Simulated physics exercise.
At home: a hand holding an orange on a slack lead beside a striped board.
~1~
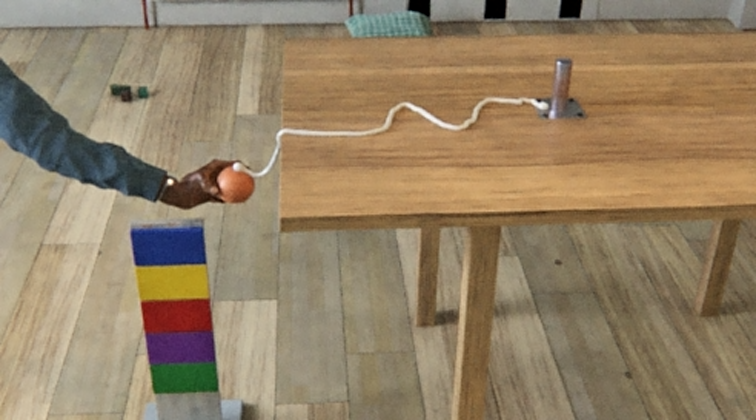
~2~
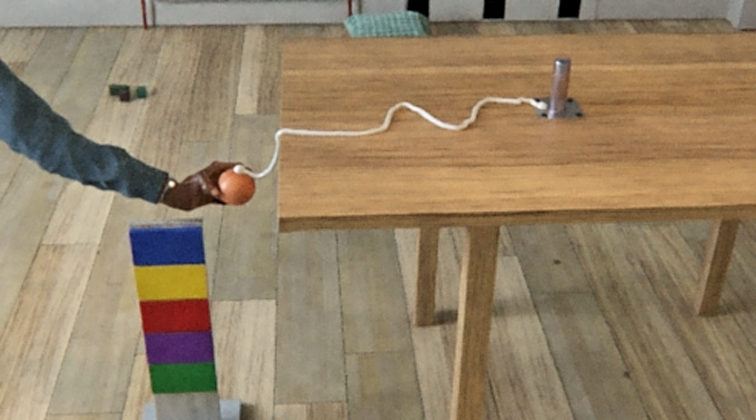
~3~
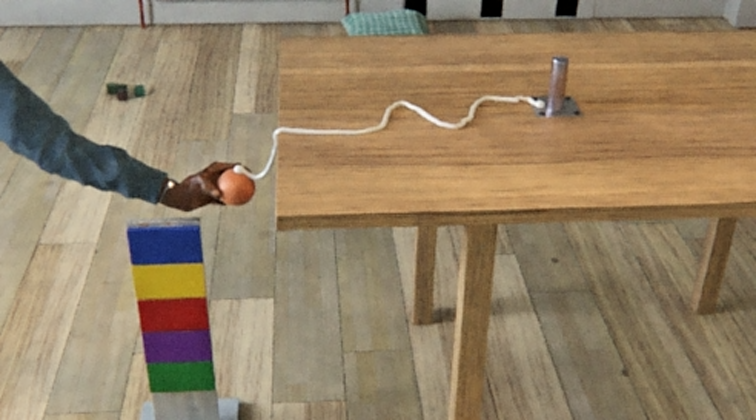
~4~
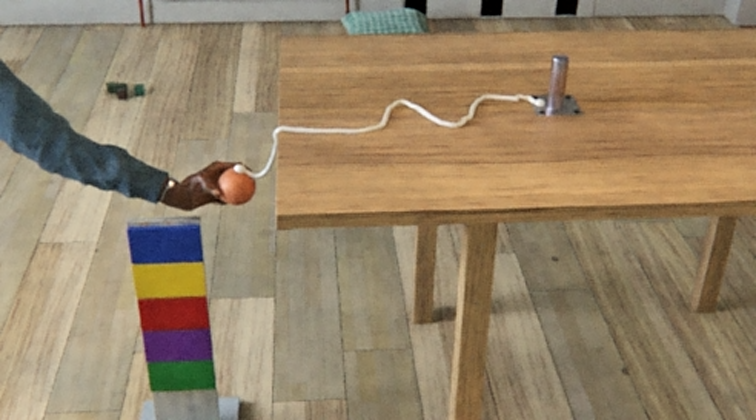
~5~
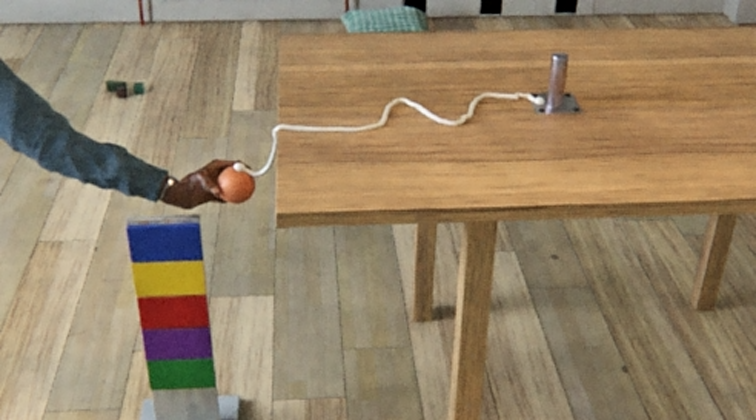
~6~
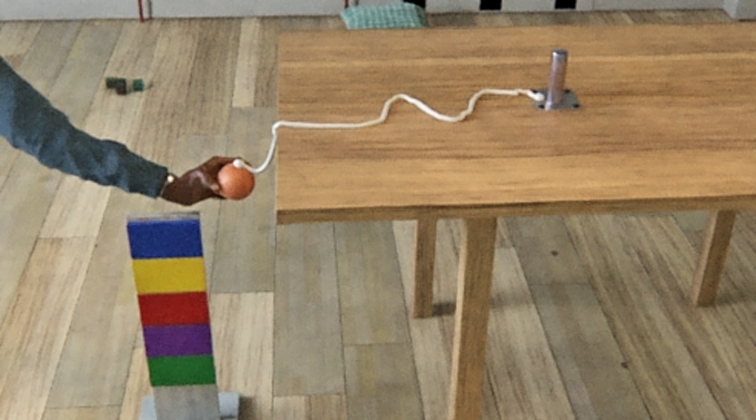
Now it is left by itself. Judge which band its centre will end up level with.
I would say red.
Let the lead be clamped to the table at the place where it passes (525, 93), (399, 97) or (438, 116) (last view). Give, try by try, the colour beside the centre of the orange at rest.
First try red, second try blue, third try yellow.
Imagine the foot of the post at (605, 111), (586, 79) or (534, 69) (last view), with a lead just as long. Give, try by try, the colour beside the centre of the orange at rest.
In turn, yellow, then yellow, then red.
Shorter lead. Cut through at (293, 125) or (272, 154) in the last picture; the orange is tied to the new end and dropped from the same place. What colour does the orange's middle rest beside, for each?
Blue; yellow.
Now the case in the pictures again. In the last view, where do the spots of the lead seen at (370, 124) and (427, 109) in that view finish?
Point one: (278, 146); point two: (364, 112).
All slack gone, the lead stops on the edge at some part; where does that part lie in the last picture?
That spot is around (385, 115).
Early on, orange near (313, 292); level with red.
Midway, orange near (271, 302); level with red.
Finally, orange near (283, 301); level with red. The lead holds its middle at red.
